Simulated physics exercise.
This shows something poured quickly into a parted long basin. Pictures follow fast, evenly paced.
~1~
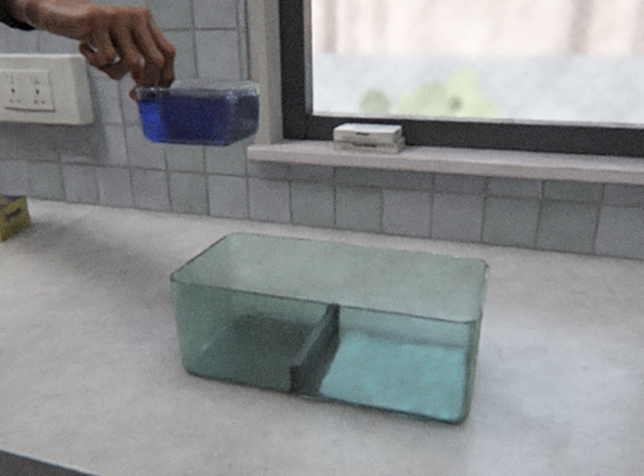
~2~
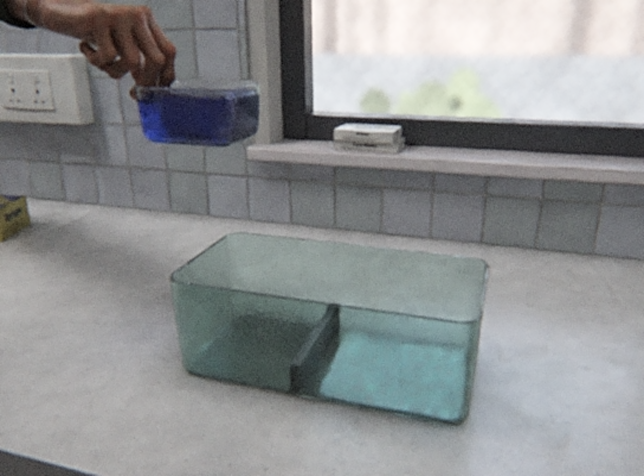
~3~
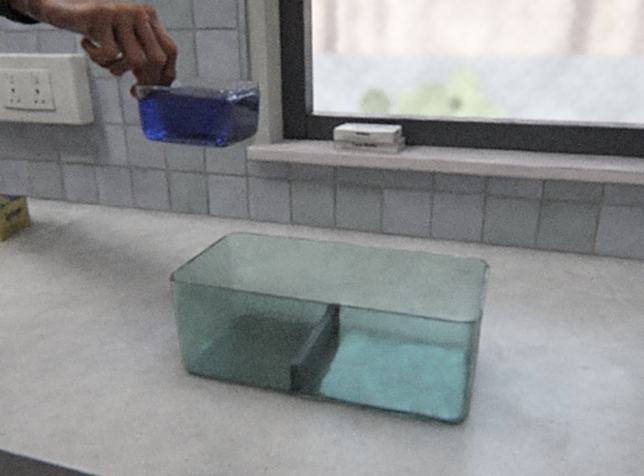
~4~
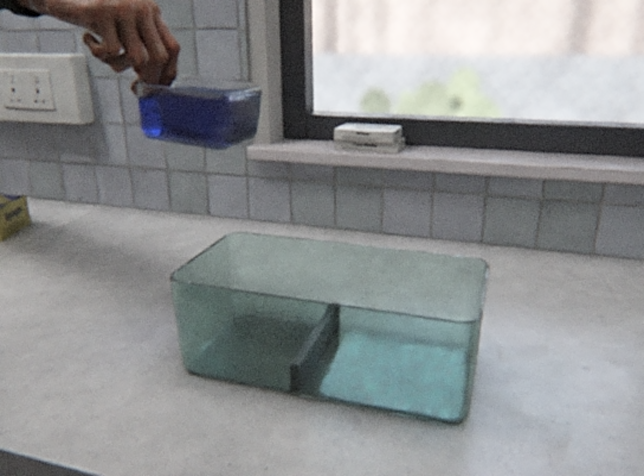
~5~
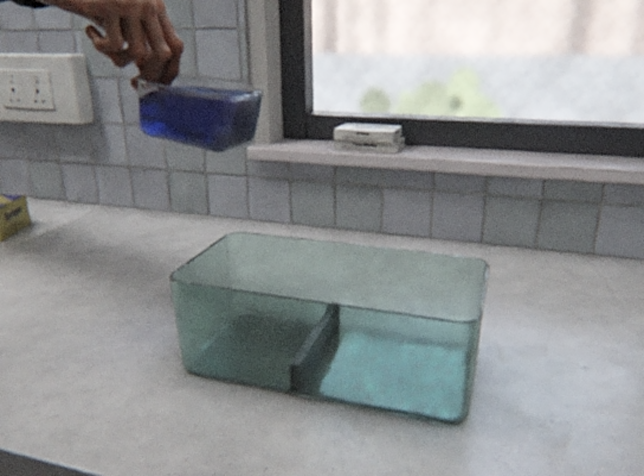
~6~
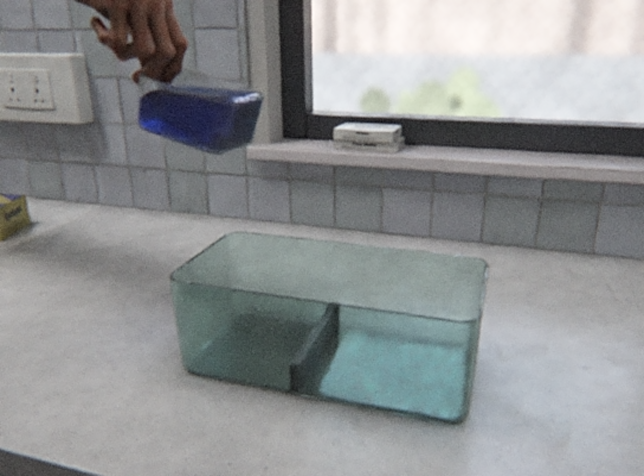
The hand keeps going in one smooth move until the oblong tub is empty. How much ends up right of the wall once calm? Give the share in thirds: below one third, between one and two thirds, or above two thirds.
The share is between one and two thirds.
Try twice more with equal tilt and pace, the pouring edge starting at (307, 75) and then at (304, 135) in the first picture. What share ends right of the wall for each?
Around 90 percent first, around 90 percent second.
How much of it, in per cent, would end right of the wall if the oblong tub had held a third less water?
Roughly 20 in a hundred.
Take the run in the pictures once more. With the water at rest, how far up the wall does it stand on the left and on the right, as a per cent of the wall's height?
On the left it sits near 20, while on the right it sits near 20.
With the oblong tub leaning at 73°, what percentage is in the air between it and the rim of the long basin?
Something close to 50 percent of it.
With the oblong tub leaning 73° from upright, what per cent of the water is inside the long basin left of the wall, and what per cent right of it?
Reading: Left some 5 %, right some 5 %.
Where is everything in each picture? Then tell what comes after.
The first picture shows tilt 0°; pouring edge (245, 88); surface from (160, 92) to (246, 95); the long basin's rim runs from (201, 255) to (485, 290); the wall's top is at (317, 331).
The second picture shows tilt 1°; pouring edge (246, 88); surface from (160, 92) to (246, 95).
The third picture shows tilt 2°; pouring edge (246, 90); surface from (161, 91) to (247, 95).
The fourth picture shows tilt 5°; pouring edge (248, 93); surface from (162, 90) to (248, 96).
The fifth picture shows tilt 9°; pouring edge (249, 97); surface from (162, 91) to (249, 97).
The sixth picture shows tilt 14°; pouring edge (250, 101); surface from (163, 91) to (251, 97).
A moment on, the oblong tub is tipped part way and 39 per cent is still to pour, 7 is left of the wall and 6 right of it.
Next, the oblong tub is tipped right over and 7 per cent is still to pour, 28 is left of the wall and 56 right of it.
Then the oblong tub is tipped right over and 0 per cent is still to pour, 40 is left of the wall and 57 right of it.
Later the oblong tub is tipped right over and 0 per cent is still to pour, 41 is left of the wall and 57 right of it.
In the end 41 per cent lies left of the wall, 57 right of it and 1 outside.
